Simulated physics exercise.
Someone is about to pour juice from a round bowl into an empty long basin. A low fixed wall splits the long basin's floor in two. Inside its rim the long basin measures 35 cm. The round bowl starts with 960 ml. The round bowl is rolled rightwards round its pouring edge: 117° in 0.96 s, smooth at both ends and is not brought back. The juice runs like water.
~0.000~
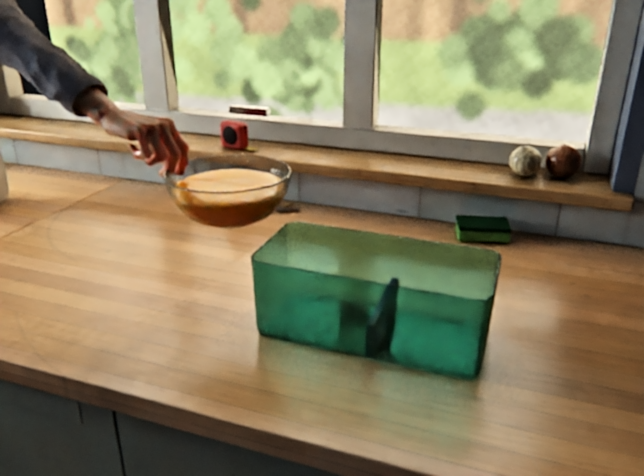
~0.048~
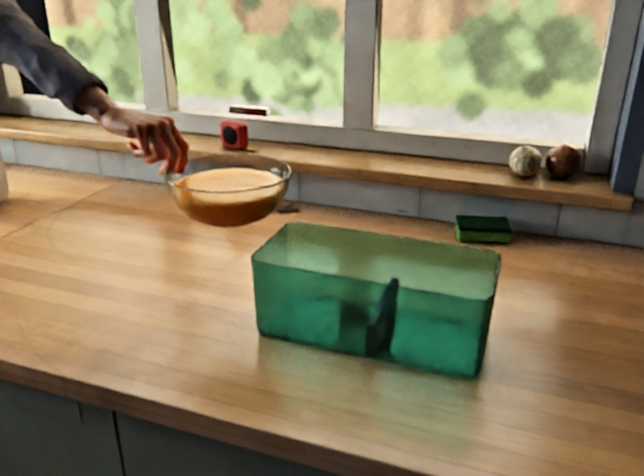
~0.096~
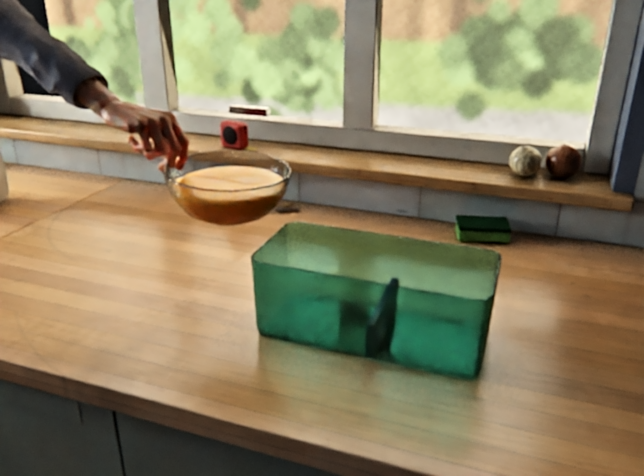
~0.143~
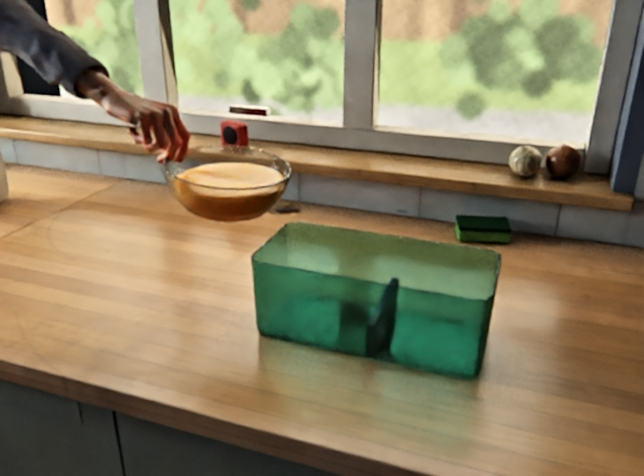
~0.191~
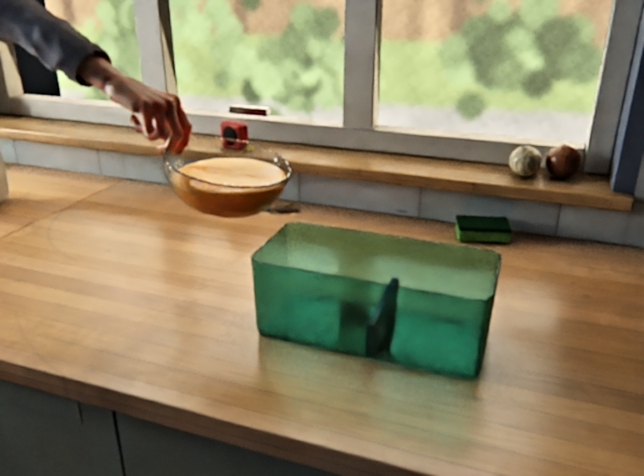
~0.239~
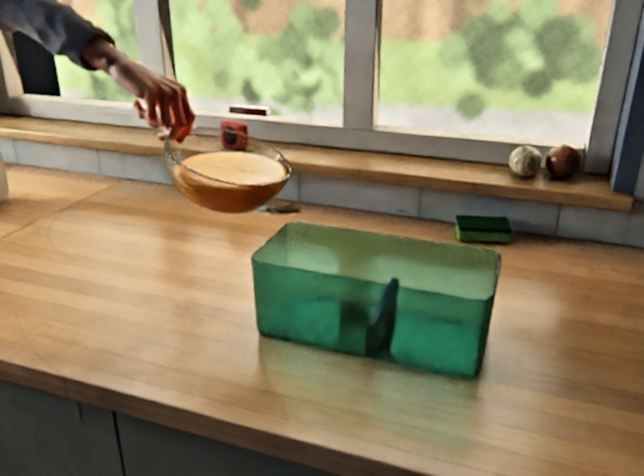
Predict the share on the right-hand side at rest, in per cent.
About 7 per cent.
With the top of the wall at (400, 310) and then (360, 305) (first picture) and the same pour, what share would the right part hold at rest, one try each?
First 15, then 55 per cent.
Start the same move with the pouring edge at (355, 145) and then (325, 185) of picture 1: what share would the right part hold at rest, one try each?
In turn about 85 and 75 per cent.
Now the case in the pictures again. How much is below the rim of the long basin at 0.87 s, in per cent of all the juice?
Some 96 per cent.
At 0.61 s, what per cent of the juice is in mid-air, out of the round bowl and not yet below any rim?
Near 52 in a hundred.
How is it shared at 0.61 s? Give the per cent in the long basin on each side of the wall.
Left about 16, right about 0.
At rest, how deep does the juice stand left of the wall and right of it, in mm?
Left about 30 mm, right about 2 mm.
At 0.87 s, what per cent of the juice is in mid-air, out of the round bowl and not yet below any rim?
About 4 per cent.
Then, 0.61 s in, the tilt is 82° and 34 per cent is still to pour, 15 is left of the wall and 0 right of it.
Then, 0.87 s in, the tilt is 115° and 0 per cent is still to pour, 94 is left of the wall and 3 right of it.
Then, 1.15 s in, the tilt is 117° and 0 per cent is still to pour, 87 is left of the wall and 5 right of it.
Then, 1.46 s in, the tilt is 117° and 0 per cent is still to pour, 85 is left of the wall and 7 right of it.
Finally, 85 per cent lies left of the wall, 7 right of it and 7 outside.
